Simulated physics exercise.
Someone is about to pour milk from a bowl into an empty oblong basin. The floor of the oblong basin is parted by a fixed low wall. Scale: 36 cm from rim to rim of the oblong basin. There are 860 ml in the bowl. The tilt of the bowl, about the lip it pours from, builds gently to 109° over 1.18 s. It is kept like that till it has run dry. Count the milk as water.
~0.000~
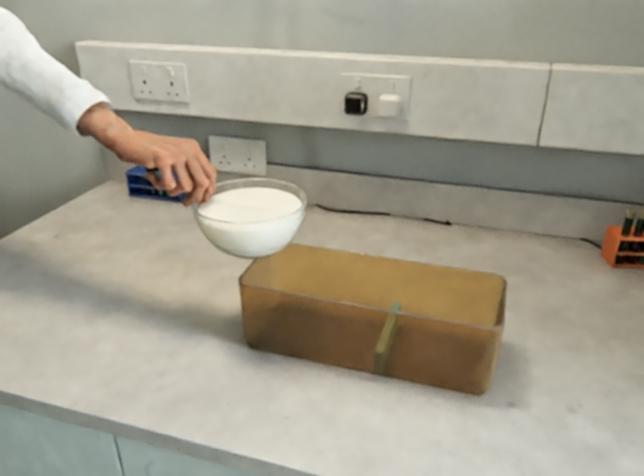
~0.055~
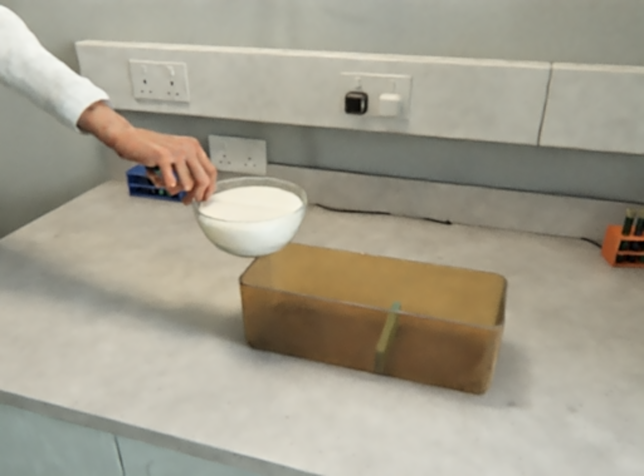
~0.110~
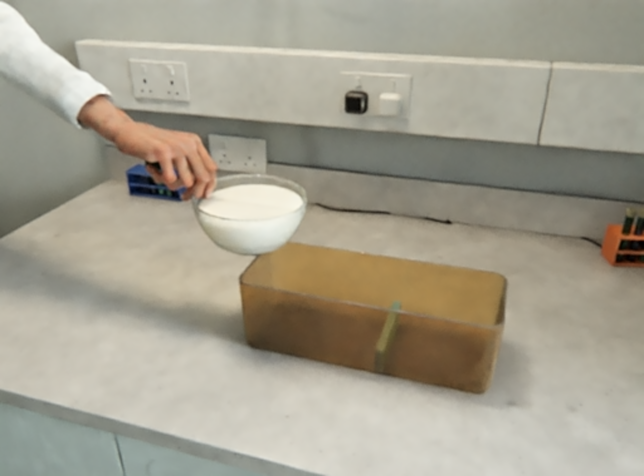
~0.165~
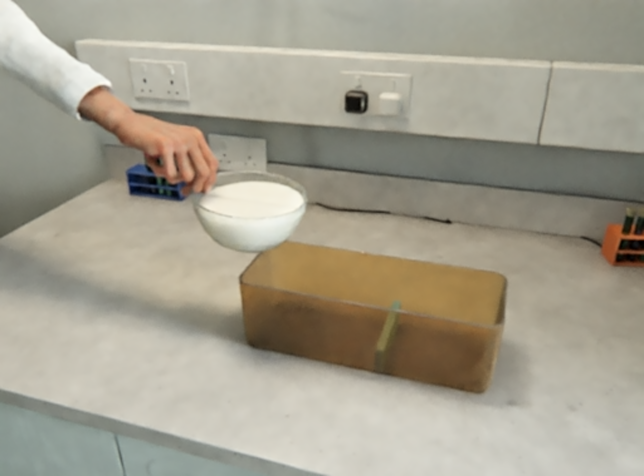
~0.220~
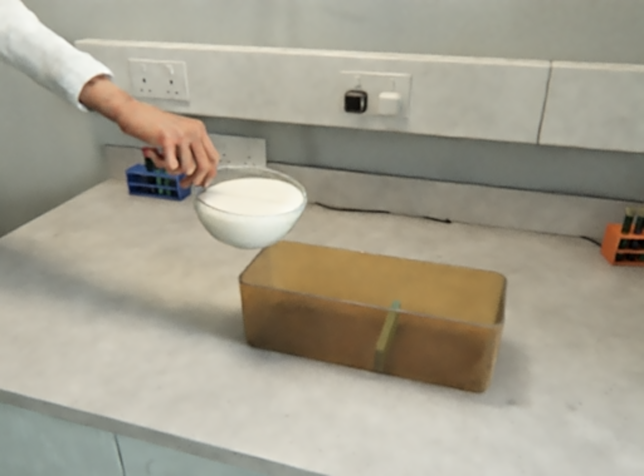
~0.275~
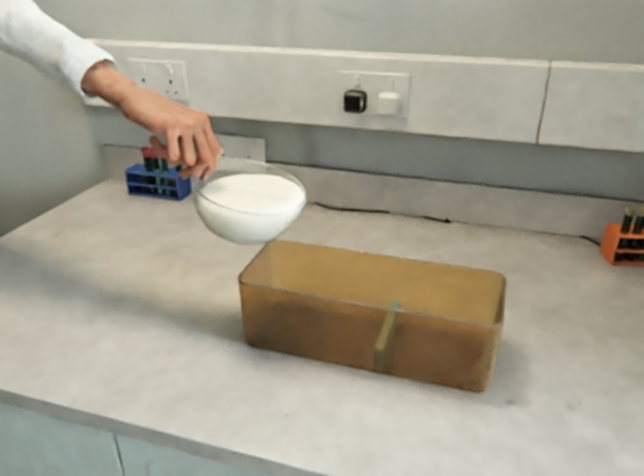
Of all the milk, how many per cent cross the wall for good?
About 28 per cent.
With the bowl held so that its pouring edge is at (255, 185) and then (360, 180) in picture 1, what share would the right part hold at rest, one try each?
First 20, then 80 per cent.
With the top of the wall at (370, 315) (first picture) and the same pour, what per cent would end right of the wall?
In that case some 65 per cent.
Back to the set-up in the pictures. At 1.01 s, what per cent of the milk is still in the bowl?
Near 0 in a hundred.
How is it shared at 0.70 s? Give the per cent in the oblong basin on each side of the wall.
Some 20 per cent left and 0 right.
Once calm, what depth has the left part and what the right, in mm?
Some 24 mm on the left and 14 mm on the right.
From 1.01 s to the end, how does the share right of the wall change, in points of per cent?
It goes up by about 9.
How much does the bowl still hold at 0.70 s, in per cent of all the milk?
Some 42 per cent.
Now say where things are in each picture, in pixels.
In the first picture, it leans 0°; its right rim is at (303, 207); the milk meets the walls at (205, 199) and (302, 212); the oblong basin's rim runs from (254, 262) to (505, 302); the wall's top is at (389, 326).
In the second picture, it leans 1°; its right rim is at (303, 207); the milk meets the walls at (205, 198) and (302, 211).
In the third picture, it leans 2°; its right rim is at (303, 206); the milk meets the walls at (206, 196) and (302, 209).
In the fourth picture, it leans 5°; its right rim is at (303, 206); the milk meets the walls at (205, 193) and (302, 206).
In the fifth picture, it leans 9°; its right rim is at (303, 206); the milk meets the walls at (205, 190) and (302, 203).
In the sixth picture, it leans 14°; its right rim is at (302, 205); the milk meets the walls at (204, 185) and (302, 199).
Then, 0.70 s in, the tilt is 70° and 42 per cent is still to pour, 20 is left of the wall and 0 right of it.
Then, 1.01 s in, the tilt is 103° and 0 per cent is still to pour, 72 is left of the wall and 20 right of it.
Then, 1.33 s in, the tilt is 109° and 0 per cent is still to pour, 79 is left of the wall and 20 right of it.
Then, 1.68 s in, the tilt is 109° and 0 per cent is still to pour, 70 is left of the wall and 28 right of it.
Finally, 70 per cent lies left of the wall, 28 right of it and 2 outside.
